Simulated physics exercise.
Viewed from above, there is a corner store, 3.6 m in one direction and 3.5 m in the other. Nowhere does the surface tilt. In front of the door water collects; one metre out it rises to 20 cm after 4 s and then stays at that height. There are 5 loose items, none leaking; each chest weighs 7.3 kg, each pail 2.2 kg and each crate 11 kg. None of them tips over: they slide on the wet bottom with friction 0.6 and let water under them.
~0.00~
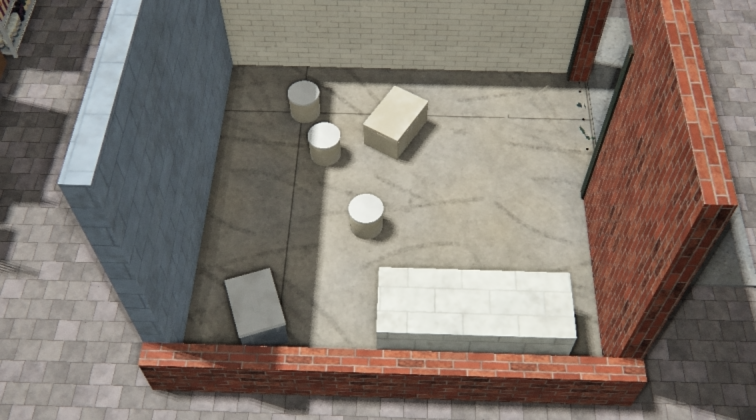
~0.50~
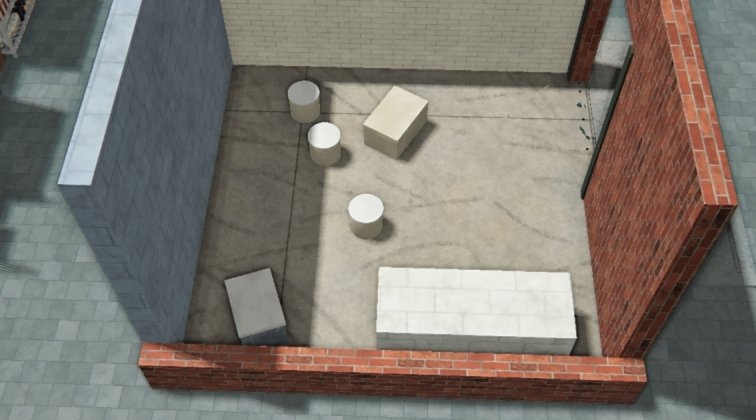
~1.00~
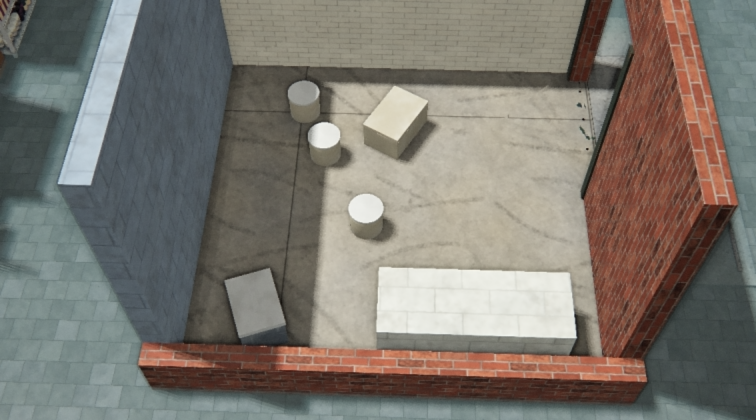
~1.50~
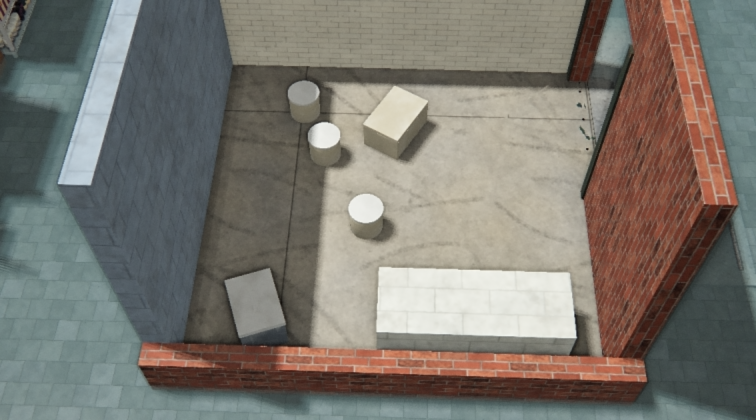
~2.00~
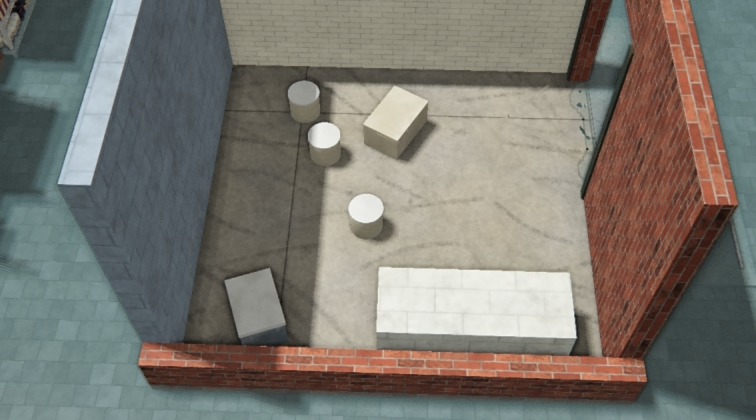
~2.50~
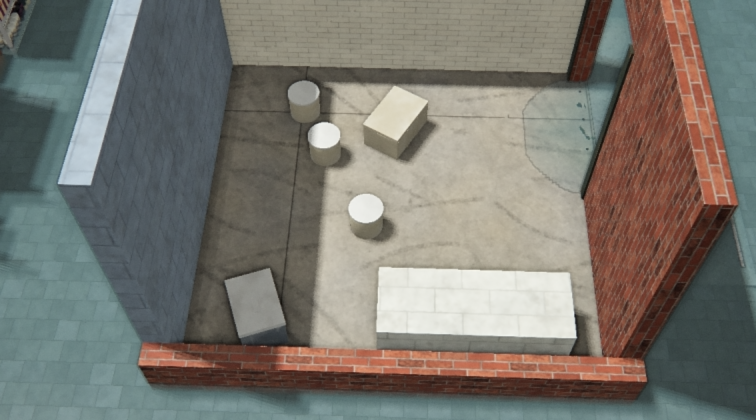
Water collecting on the paving around a brick-walled store, then spreading in through the right-hand doorway while blocks and cylinders stay still.
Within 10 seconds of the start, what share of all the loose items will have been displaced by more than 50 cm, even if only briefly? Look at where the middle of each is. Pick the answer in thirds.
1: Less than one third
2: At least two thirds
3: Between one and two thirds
2, at least two thirds.
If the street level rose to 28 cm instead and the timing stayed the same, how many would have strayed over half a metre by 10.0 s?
That would give 5.
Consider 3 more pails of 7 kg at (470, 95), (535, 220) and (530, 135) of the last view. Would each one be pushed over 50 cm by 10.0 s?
Order as given - above the limit, inside the limit, above the limit.
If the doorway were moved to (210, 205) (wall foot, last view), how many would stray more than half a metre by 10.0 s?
Then 3 of them would.
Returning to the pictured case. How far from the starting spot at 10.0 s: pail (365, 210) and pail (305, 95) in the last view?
140 cm, 250 cm.
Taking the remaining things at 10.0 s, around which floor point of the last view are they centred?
Near (326, 303).
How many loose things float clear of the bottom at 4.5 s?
The count is 0.
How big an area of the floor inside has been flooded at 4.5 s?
The covered patch comes to about 5.0 m2.
After 3.5 s 0 of 5 are over 50 cm from their spots; 0 afloat.
After 4.5 s 0 of 5 are over 50 cm from their spots; 0 afloat.
After 7.0 s 4 of 5 are over 50 cm from their spots; 5 afloat.
After 10.0 s 5 of 5 are over 50 cm from their spots, and 5 have been at some point; 5 afloat.
